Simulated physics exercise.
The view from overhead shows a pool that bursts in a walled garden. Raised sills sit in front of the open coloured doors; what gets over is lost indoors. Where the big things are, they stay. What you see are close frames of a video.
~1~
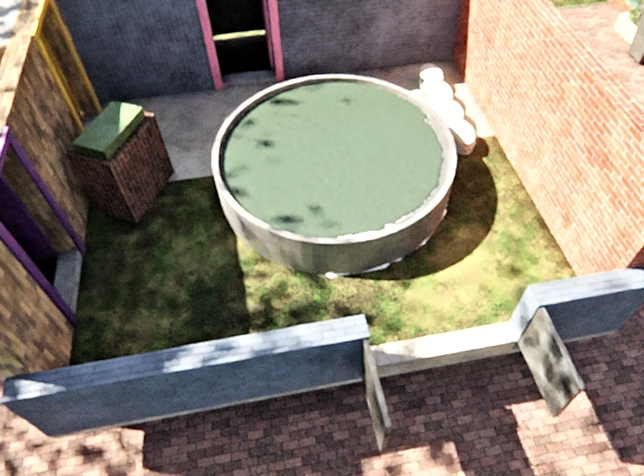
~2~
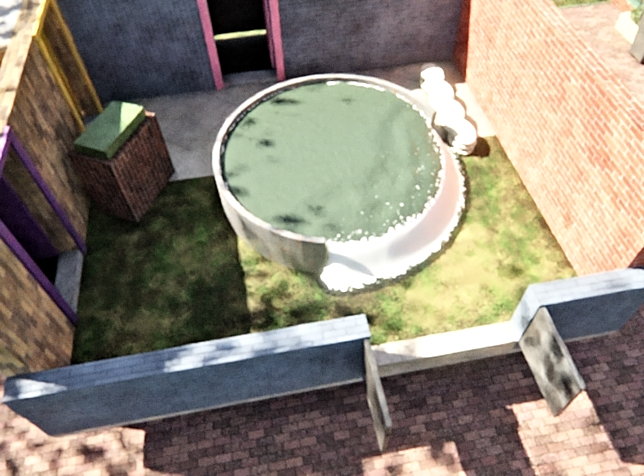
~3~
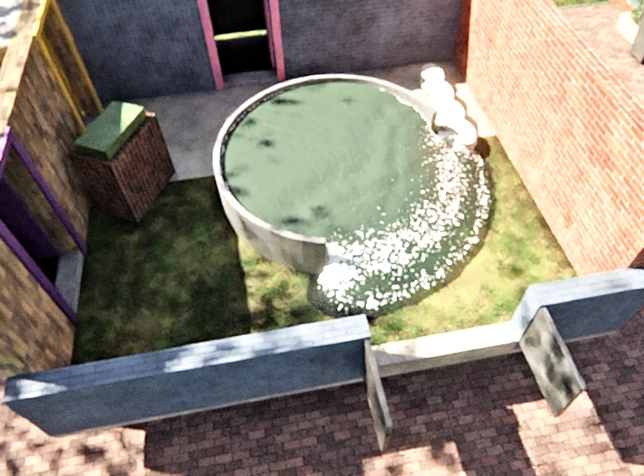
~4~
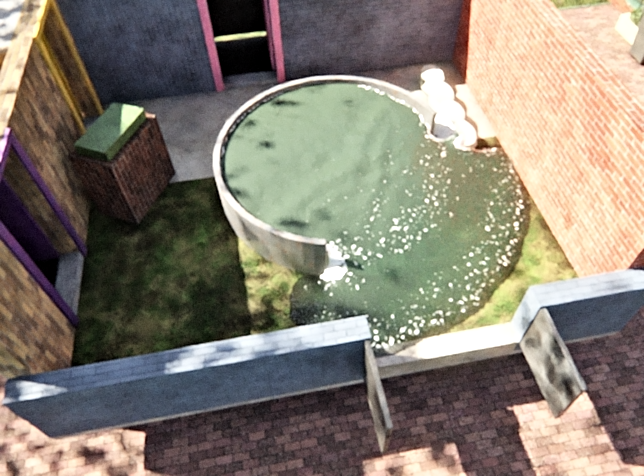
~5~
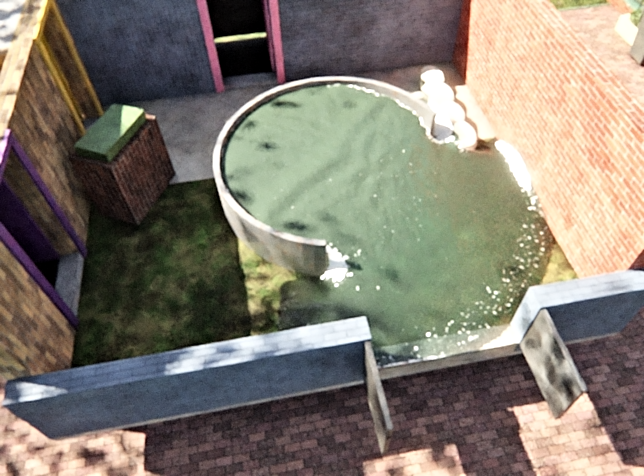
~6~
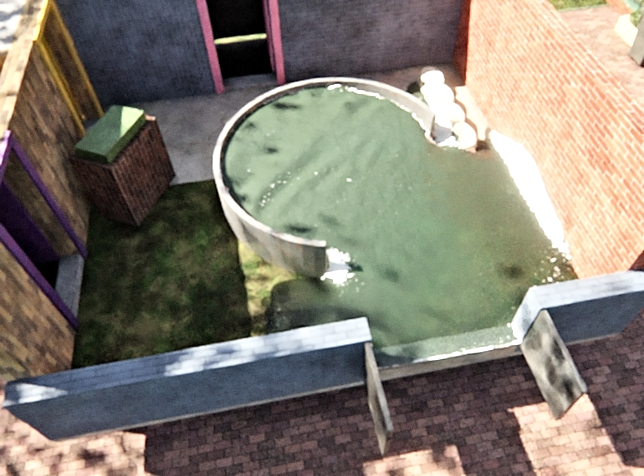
We see a round pool in a walled garden from above as its near right side gives way, and green water pours out with white foam, spreading across the grass to the brick wall and the low front wall.
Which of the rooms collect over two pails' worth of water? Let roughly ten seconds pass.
In the end the yellow door will go over two buckets; the pink door will keep to two buckets; the purple door will keep to two buckets.
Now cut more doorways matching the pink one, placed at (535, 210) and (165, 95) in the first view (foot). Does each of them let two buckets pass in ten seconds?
Going through them as given, the first one tops the limit and the second one remains within the limit.
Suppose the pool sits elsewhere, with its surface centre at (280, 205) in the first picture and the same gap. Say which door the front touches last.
The yellow door is the last one.
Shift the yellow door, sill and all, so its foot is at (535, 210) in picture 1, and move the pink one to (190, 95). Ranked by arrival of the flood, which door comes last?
It would be the one in purple.
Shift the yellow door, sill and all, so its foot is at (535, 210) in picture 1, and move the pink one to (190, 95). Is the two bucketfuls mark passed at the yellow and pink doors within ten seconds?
Result - the yellow door exceeds the limit while the pink door stays within limits.
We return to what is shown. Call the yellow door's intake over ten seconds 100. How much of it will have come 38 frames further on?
Something like 0 in a hundred.
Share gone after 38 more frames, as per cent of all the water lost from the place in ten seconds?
Log: Around 75 %, estimated.
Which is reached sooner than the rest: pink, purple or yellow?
The pink one.
A moment on, water covers 40 % of the floor; the yellow door not reached, the pink door not reached, the purple door not reached.
Next, water covers 45 % of the floor; the yellow door not reached, the pink door not reached, the purple door not reached.
Then, water covers 55 % of the floor; the yellow door not reached, the pink door wet at the sill, nothing in, the purple door not reached.
Later, water covers 85 % of the floor; the yellow door not reached, the pink door under two buckets in, the purple door wet at the sill, nothing in.
In the end, water covers 95 % of the floor; the yellow door far over two buckets in, the pink door under two buckets in, the purple door wet at the sill, nothing in.
